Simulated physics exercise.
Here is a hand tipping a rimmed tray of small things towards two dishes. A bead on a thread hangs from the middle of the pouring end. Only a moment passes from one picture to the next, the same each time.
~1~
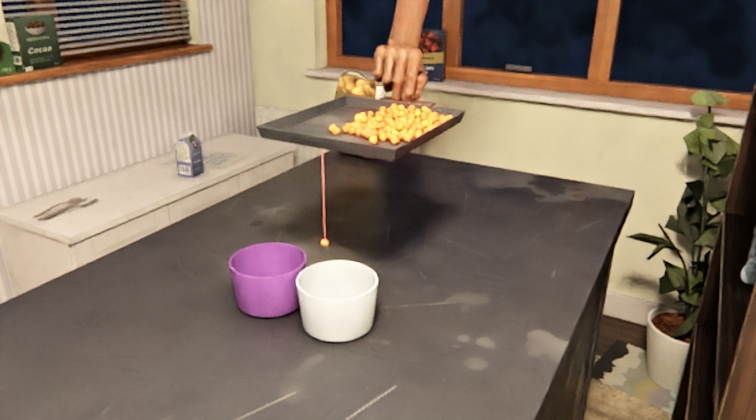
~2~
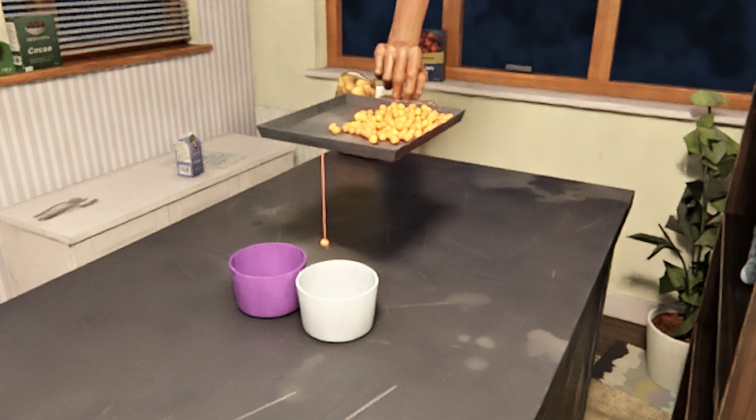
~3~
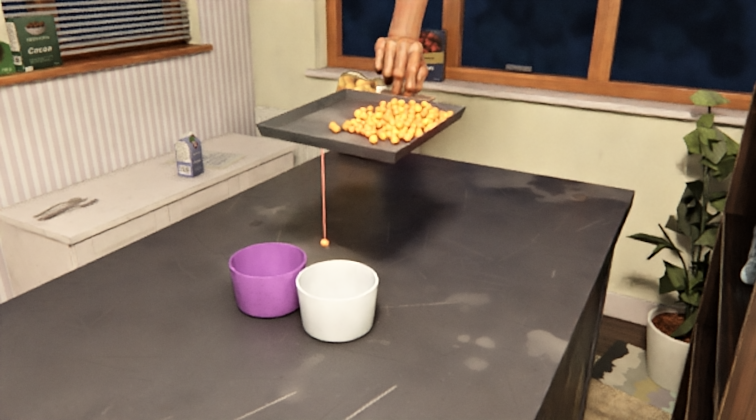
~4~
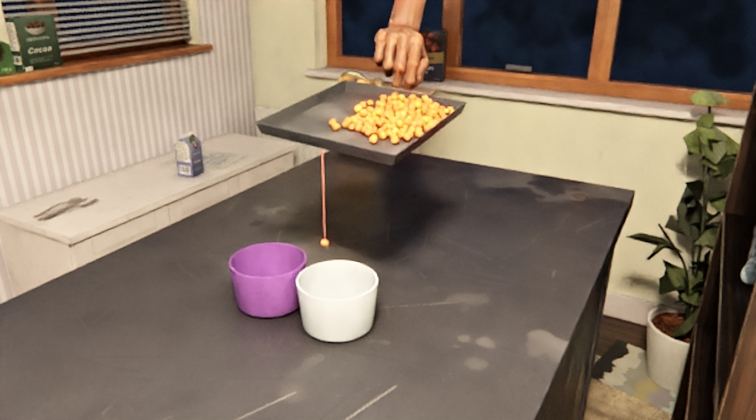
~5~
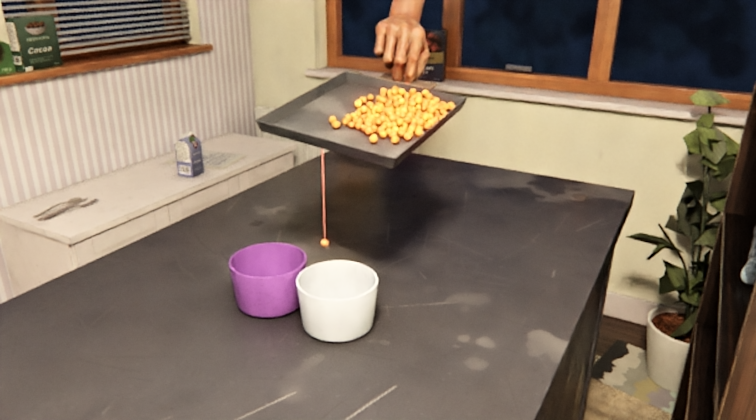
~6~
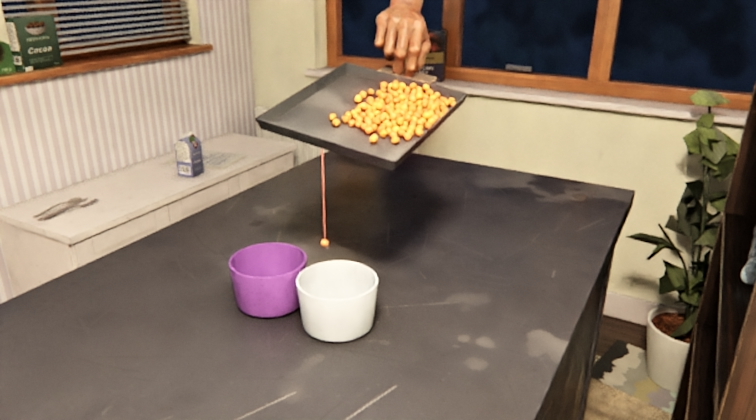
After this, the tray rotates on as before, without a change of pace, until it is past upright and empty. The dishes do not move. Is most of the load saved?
Caught overall: Only the smaller part.
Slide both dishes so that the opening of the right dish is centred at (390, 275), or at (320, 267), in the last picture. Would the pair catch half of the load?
At the first place the larger part, at the second less than half.
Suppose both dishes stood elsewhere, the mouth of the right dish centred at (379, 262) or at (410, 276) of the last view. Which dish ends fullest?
First right, then the right dish.
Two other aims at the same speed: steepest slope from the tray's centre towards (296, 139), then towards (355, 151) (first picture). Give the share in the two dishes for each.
The first gives 50 %, the second 50 %.
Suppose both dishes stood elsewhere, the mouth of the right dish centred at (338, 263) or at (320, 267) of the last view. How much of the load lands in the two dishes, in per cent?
About 30 and 10 per cent.
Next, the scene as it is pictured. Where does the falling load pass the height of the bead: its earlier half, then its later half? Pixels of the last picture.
The first part at (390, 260); the rest at (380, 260).
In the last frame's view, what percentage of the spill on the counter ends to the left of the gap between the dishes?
Some 0 per cent.
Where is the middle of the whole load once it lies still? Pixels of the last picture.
At about (381, 322).
Just after the last frame, tray tipped steeply; almost all on the tray; just a few in the right dish; just a few outside both; just a few in the air.
A moment on, tray tipped right over; the larger part on the tray; just a few in the right dish; about a tenth outside both; about a tenth in the air.
Further on, tray tipped past a quarter turn; roughly a quarter in the right dish; roughly two thirds outside both.
When it is over, tray tipped past a quarter turn; roughly a quarter in the right dish; not one in the left dish; roughly two thirds outside both.
